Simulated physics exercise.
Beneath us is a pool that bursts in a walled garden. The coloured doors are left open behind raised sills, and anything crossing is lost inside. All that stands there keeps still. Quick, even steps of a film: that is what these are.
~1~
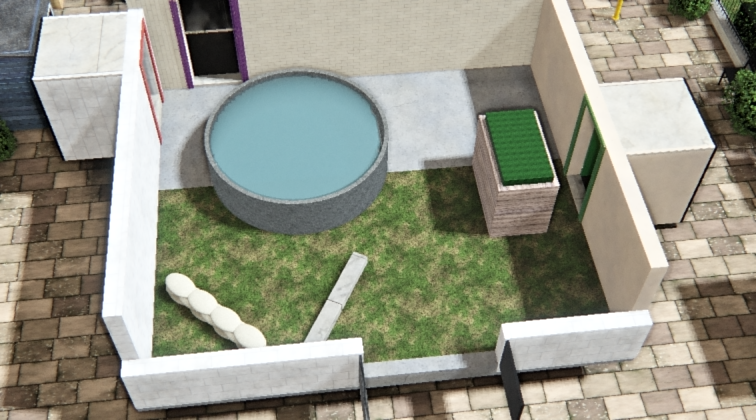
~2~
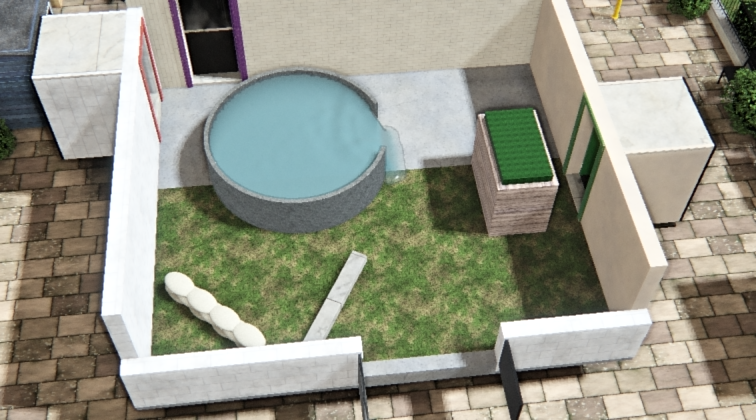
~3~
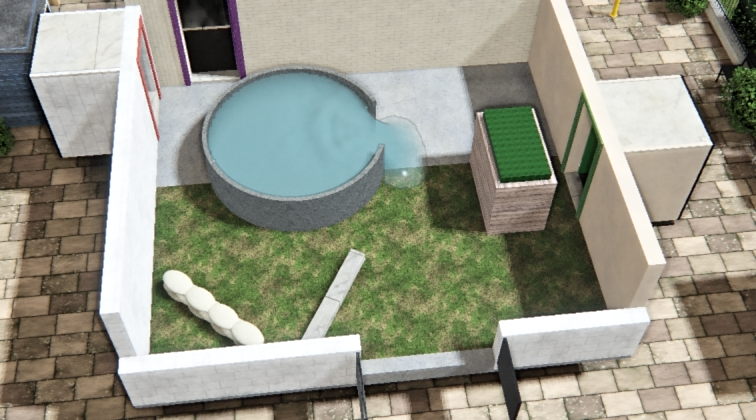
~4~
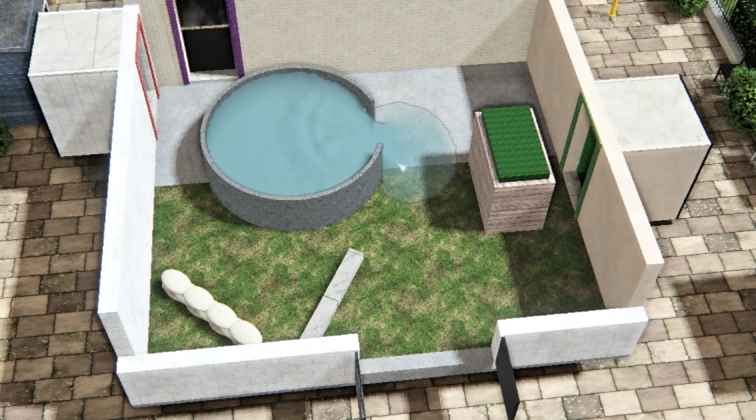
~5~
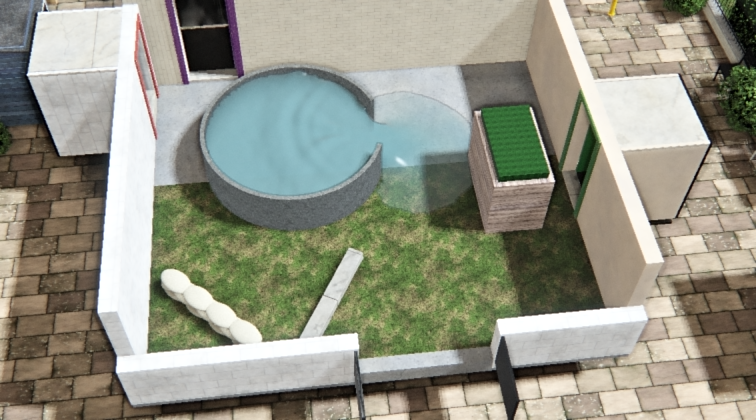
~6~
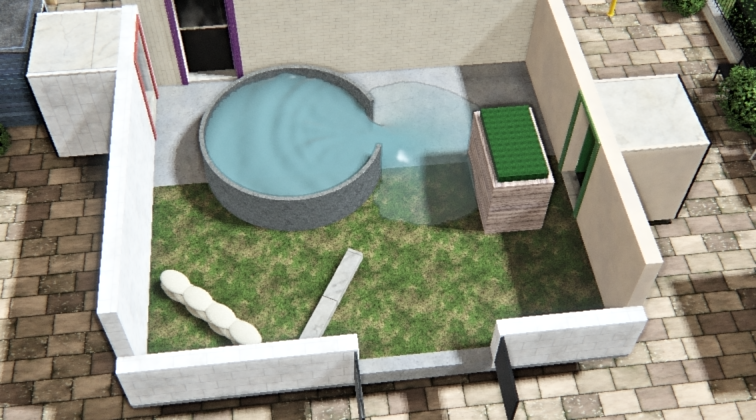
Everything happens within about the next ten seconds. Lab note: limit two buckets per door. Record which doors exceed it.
At the end, the red door does not pass two buckets, the purple door does not pass two buckets, the green door passes two buckets.
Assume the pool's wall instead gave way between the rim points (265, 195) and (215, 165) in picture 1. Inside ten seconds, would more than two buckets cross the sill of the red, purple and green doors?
One by one: Red holds, purple takes more, green lets less in.
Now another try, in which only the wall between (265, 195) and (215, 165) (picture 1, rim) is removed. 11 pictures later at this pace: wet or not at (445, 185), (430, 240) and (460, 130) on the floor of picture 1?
Respectively: Parched, parched and parched.
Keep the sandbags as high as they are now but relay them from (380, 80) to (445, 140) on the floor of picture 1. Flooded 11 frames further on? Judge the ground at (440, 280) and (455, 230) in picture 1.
Submerged, submerged.
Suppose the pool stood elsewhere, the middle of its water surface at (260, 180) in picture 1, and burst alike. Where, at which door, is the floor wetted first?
The one in green comes first.
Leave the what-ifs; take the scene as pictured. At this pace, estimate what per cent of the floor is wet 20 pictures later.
Some 55 per cent.
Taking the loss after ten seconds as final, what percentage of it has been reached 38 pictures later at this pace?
My estimate is roughly 35 percent.
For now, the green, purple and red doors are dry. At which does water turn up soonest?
Answer: The door marked green.
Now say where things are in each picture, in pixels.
In the first frame, still water in the round tank at (297, 135).
In the second frame, water pours out at (382, 147) and has run to a hidden place.
In the third frame, water pours out at (381, 146) and has run to (402, 121).
In the fourth frame, the front is at (438, 123), out from the gap at (379, 146).
In the fifth frame, water pours out at (379, 145) and has run to a hidden place.
In the sixth frame, water pours out at (378, 144) and has run to a hidden place.
A moment on, water covers 25 % of the floor; the red door not reached, the purple door not reached, the green door not reached.
Next, water covers 35 % of the floor; the red door not reached, the purple door not reached, the green door wet at the sill, nothing in.
Then, water covers 55 % of the floor; the red door not reached, the purple door not reached, the green door under two buckets in.
Later, water covers 75 % of the floor; the red door wet at the sill, nothing in, the purple door wet at the sill, nothing in, the green door far over two buckets in.
In the end, water covers 90 % of the floor; the red door wet at the sill, nothing in, the purple door wet at the sill, nothing in, the green door far over two buckets in.
